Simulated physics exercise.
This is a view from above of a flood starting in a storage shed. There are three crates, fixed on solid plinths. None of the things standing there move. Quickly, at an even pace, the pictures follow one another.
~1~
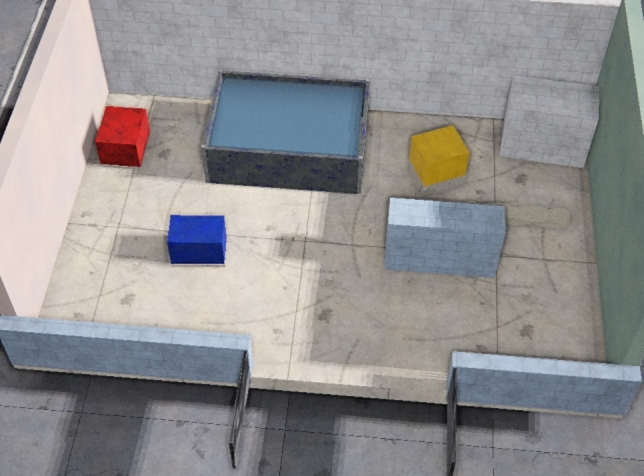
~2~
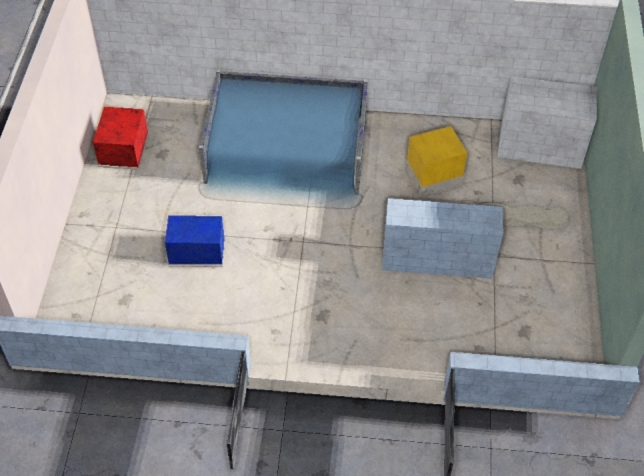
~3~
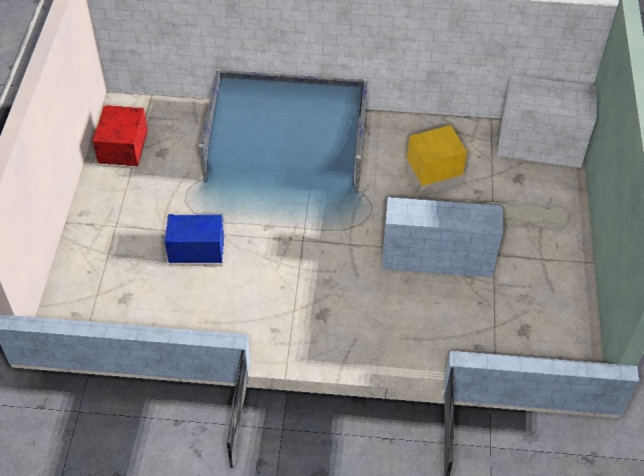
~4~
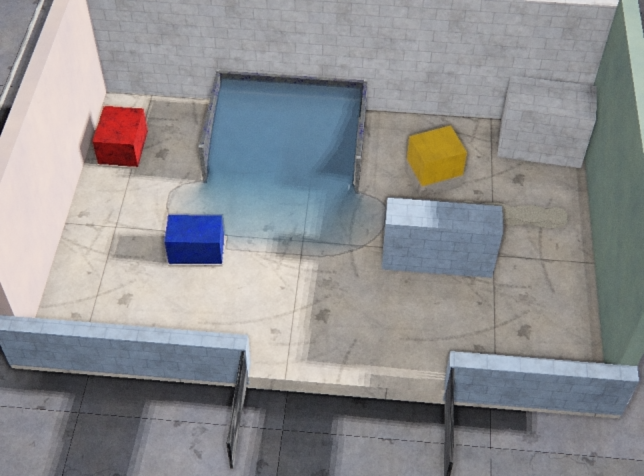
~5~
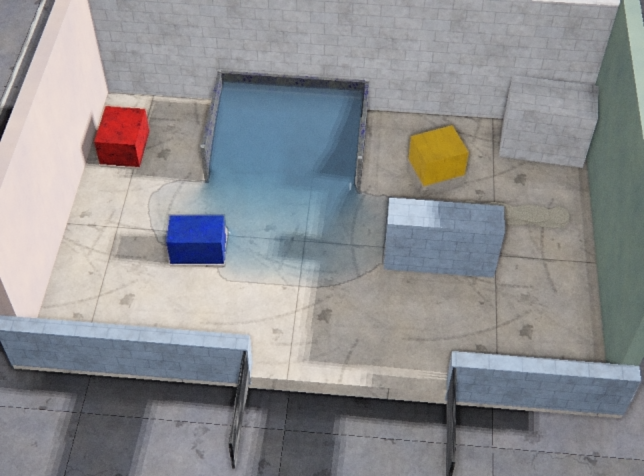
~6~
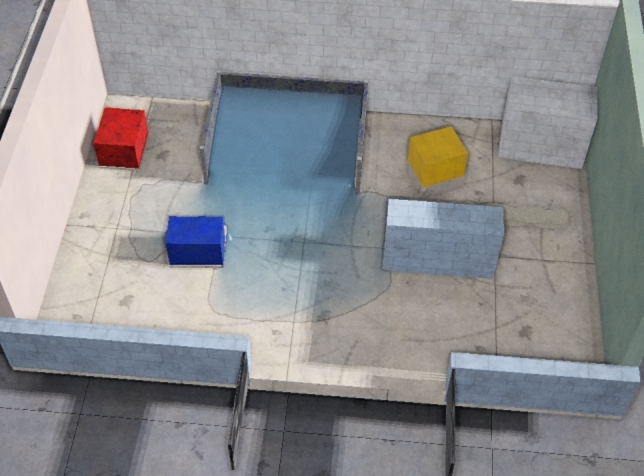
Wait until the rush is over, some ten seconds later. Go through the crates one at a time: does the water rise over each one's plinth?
One at a time: The blue crate - water gets over; the red crate - water gets over; the yellow crate - water stays below.
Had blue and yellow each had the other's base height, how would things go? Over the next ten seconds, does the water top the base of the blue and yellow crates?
I'd say blue crate gets swamped and yellow crate is unharmed.
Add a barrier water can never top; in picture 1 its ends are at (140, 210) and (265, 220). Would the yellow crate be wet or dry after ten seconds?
The way I see it, the yellow crate is never reached.
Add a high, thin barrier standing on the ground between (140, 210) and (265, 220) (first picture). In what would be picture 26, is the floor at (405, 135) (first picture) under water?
At that place: Dry.
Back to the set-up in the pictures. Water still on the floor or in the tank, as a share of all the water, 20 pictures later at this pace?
Estimate: Some 66 %.
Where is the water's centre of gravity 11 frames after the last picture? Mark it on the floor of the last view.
My reading is close to (258, 229).
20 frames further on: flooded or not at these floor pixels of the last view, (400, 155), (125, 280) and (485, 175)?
Going through them one by one, the first is spared, the second waterlogged and the third spared.
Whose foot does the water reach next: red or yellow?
That one is the crate marked yellow.
A moment on, water covers 40 % of the floor; the blue crate water round its plinth, the red crate not reached, the yellow crate water round its plinth.
Next, water covers 50 % of the floor; the blue crate water round its plinth, the red crate water round its plinth, the yellow crate water round its plinth.
Then, water covers 60 % of the floor; the blue crate water round its plinth, the red crate water round its plinth, the yellow crate water round its plinth.
Later, water covers 75 % of the floor; the blue crate water round its plinth, the red crate water round its plinth, the yellow crate water round its plinth.
In the end, water covers 85 % of the floor; the blue crate was topped, the red crate was topped, the yellow crate stayed above the water.
